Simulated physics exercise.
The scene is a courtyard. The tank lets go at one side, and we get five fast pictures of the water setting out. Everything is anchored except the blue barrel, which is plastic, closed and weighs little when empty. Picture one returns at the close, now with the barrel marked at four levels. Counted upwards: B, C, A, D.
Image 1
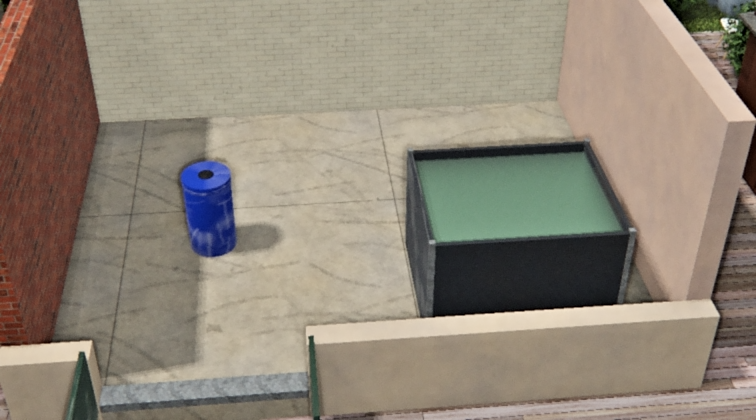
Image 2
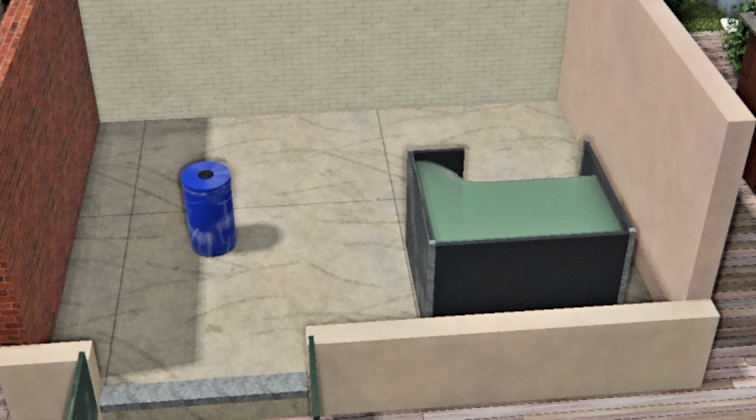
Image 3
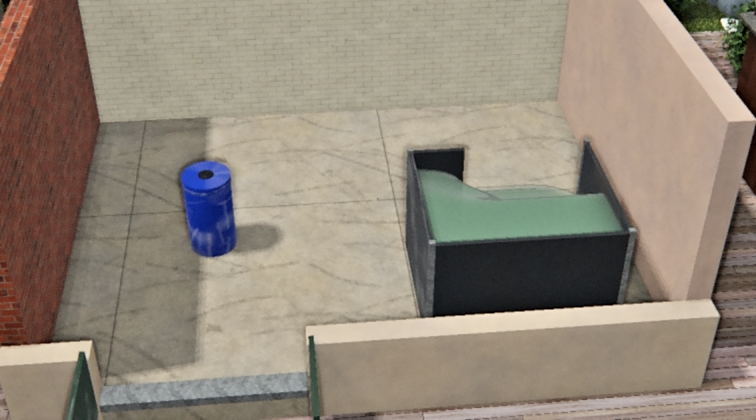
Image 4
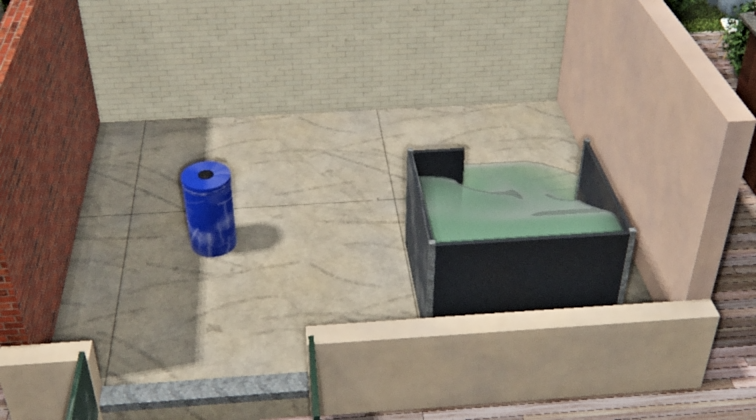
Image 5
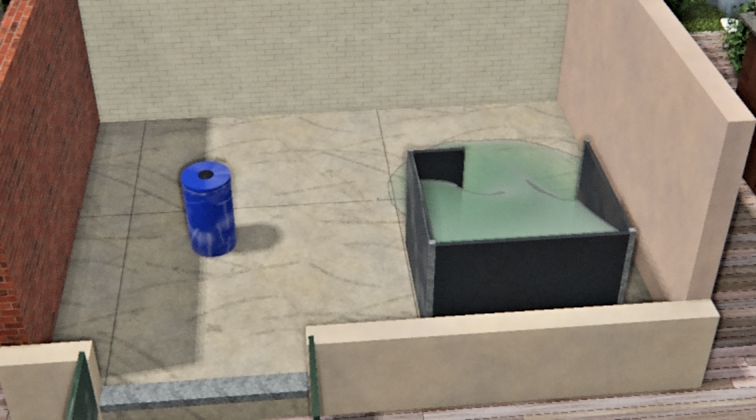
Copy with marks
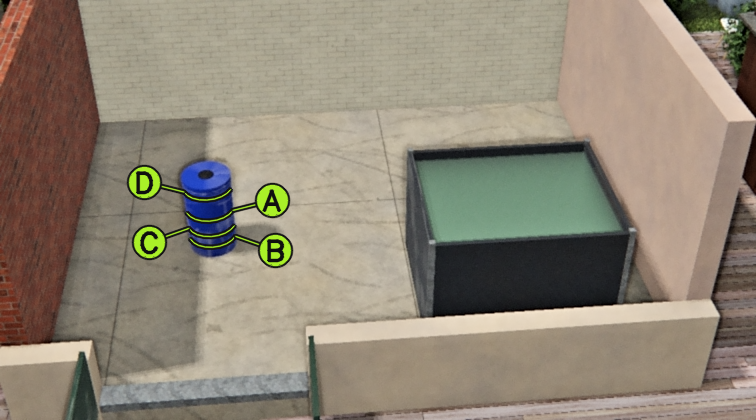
In a courtyard, a tank's back side opens and green water pours out behind it.
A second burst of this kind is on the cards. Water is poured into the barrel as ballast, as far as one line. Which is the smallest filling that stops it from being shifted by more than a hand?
C is the one.
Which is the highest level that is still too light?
That is level B.
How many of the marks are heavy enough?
Three.
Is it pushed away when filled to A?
No.
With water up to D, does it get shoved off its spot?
No, that is safe.
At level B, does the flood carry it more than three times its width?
No, less.
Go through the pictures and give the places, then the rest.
Lid of the blue barrel at (206, 175); tank full, its middle at (514, 196); open gate at (200, 338), in the first picture.
Water covers 3 % of the ground, mostly out of sight from here, in the second picture.
Water covers 6 % of the ground, mostly out of sight from here, in the third picture.
Water covers 11 % of the ground, mostly out of sight from here, in the fourth picture.
Lid of the blue barrel at (206, 175); water covers 16 % of the ground, mostly out of sight from here, in the fifth picture.
On the marked copy, A at (209, 221); B at (212, 247); C at (211, 236); D at (206, 200); from the bottom up B, C, A, D.
If A is chosen, it does not move.
If B is chosen, it is pushed about its own width away.
If C is chosen, it does not move.
If D is chosen, it does not move.
